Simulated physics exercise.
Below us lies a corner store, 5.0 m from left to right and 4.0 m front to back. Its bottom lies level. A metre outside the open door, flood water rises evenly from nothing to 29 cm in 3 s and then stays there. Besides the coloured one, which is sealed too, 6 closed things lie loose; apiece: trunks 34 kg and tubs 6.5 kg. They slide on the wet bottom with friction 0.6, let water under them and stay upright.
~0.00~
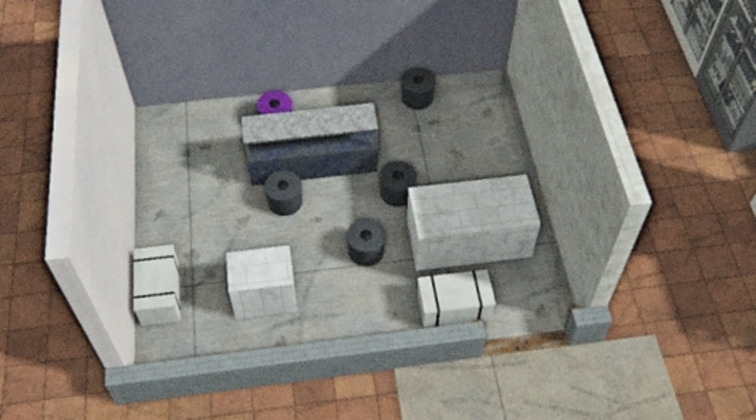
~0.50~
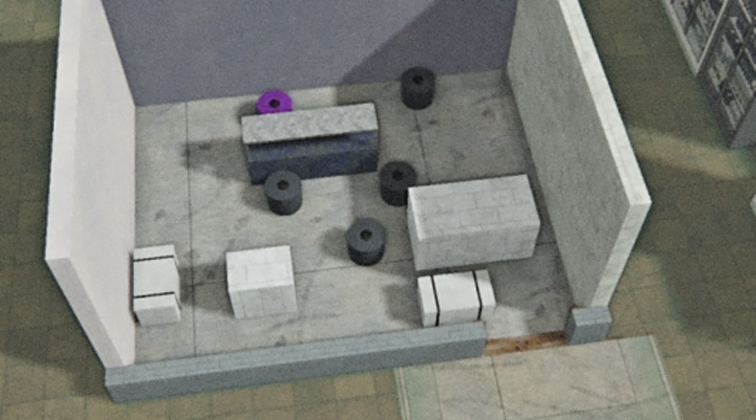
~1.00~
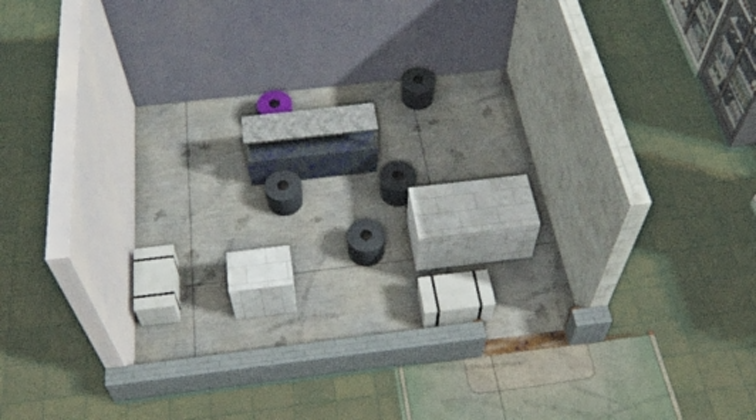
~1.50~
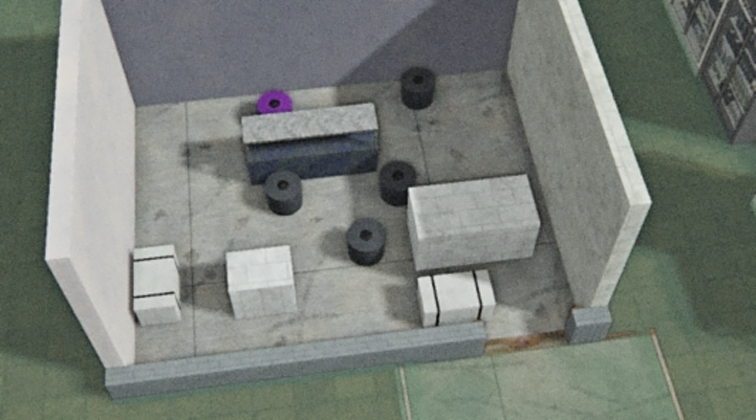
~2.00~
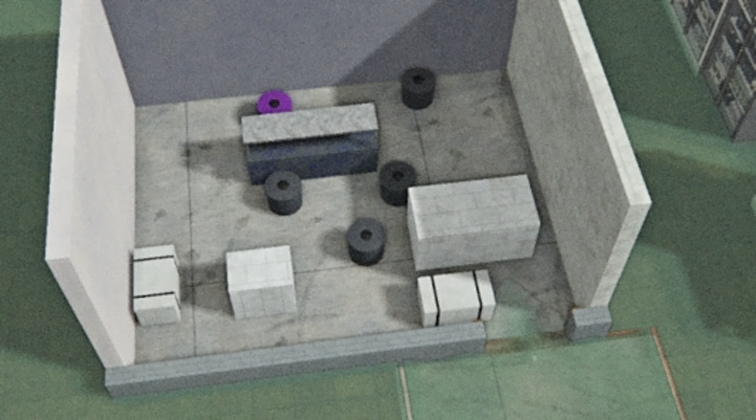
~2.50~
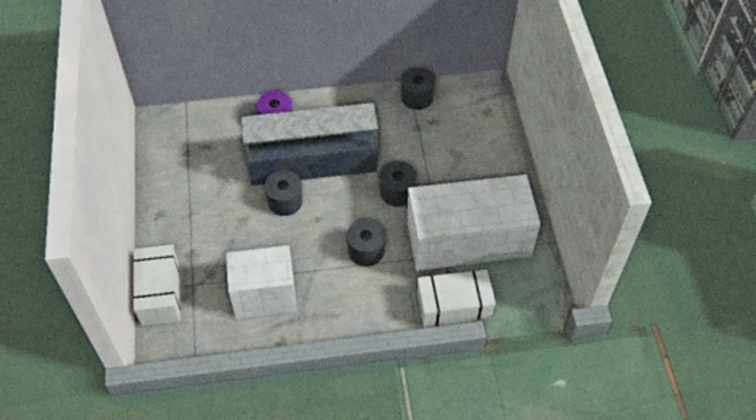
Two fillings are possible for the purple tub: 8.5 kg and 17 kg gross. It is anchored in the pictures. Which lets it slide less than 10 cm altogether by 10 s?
For it, only the higher weight holds it.
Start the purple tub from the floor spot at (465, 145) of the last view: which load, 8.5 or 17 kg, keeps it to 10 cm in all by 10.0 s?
It takes the larger.
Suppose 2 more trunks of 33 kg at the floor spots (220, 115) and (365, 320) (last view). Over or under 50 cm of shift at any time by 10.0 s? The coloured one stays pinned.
In that order: Short of it, more.
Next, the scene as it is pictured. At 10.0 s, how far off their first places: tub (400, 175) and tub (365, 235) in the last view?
In that order: 20 cm, 50 cm.
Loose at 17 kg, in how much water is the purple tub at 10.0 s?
About 8 cm.
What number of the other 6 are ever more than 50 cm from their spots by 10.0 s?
That makes 4.
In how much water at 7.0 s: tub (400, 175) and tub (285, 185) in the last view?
Roughly 1 and 3 cm.
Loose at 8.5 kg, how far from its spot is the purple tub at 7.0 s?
Roughly 0 cm.
After 3.5 s the purple tub would be 0 cm from its start with 8.5 kg and 0 cm from its start with 17 kg; 0 cm of water round it then.
After 4.5 s the purple tub would be 0 cm from its start with 8.5 kg and 0 cm from its start with 17 kg; 0 cm of water round it then.
After 7.0 s the purple tub would be 0 cm from its start with 8.5 kg and 0 cm from its start with 17 kg; 3 cm of water round it then.
After 10.0 s the purple tub would be 69 cm from its start with 8.5 kg and 0 cm from its start with 17 kg; 8 cm of water round it then.
